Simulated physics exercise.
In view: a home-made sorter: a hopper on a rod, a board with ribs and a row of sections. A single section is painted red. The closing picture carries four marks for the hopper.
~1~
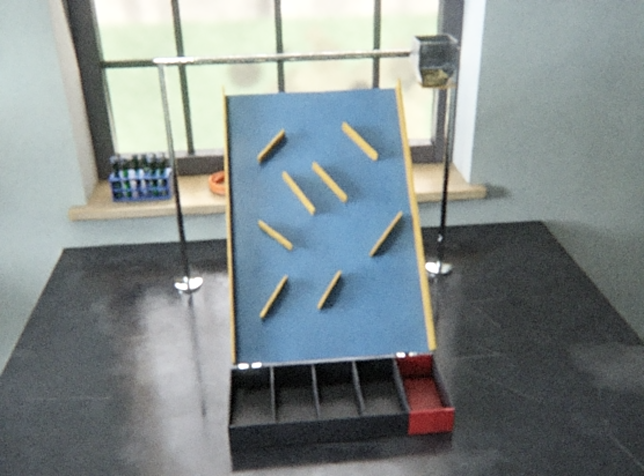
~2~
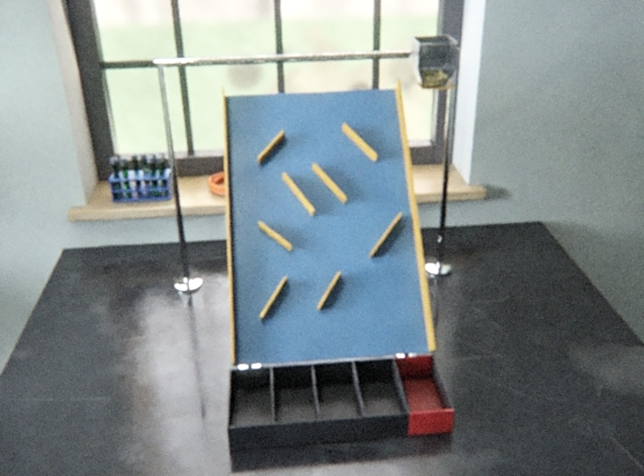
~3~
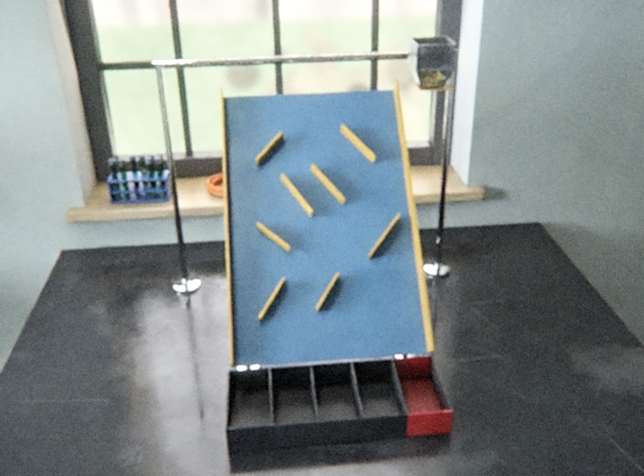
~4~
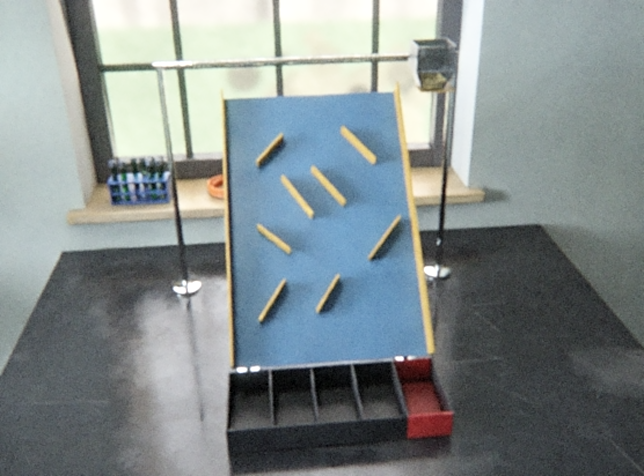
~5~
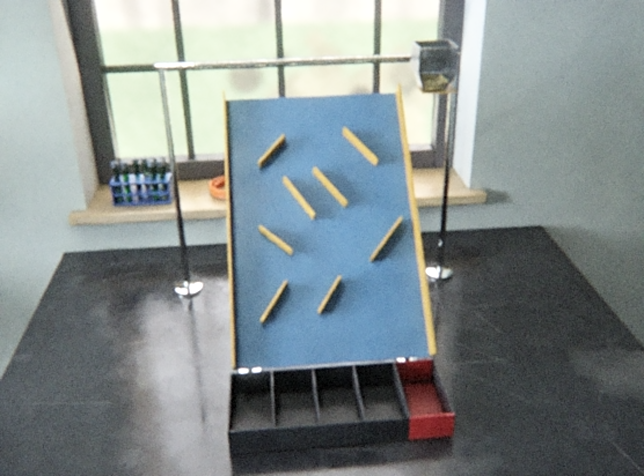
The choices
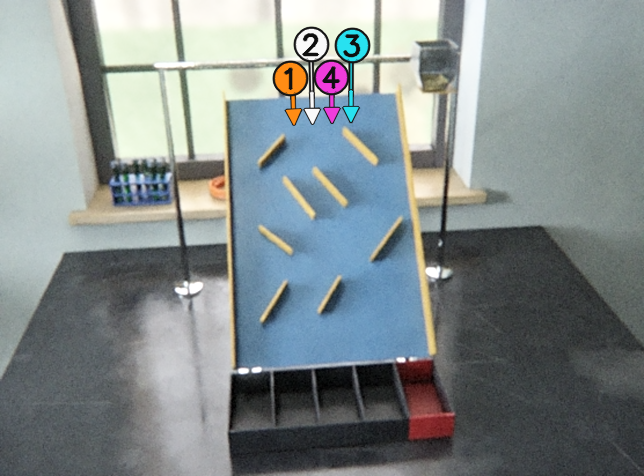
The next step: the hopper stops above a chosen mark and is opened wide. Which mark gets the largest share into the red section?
The best mark is 3.
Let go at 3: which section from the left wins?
The fifth.
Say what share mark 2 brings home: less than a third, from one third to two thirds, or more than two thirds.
Mark 2 gives less than a third.
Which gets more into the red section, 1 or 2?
That is mark 1.
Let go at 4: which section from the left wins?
The third from the left.
On the marked copy, mark 1 meets the board at (293, 119); mark 2 meets the board at (312, 118); mark 3 meets the board at (350, 116); mark 4 meets the board at (332, 117).
With 1, a small part in the red section, most in other sections, a small part outside the box.
With 2, a small part in the red section, nearly all in other sections.
With 3, most in the red section, about a quarter in other sections.
With 4, a small part in the red section, most in other sections.
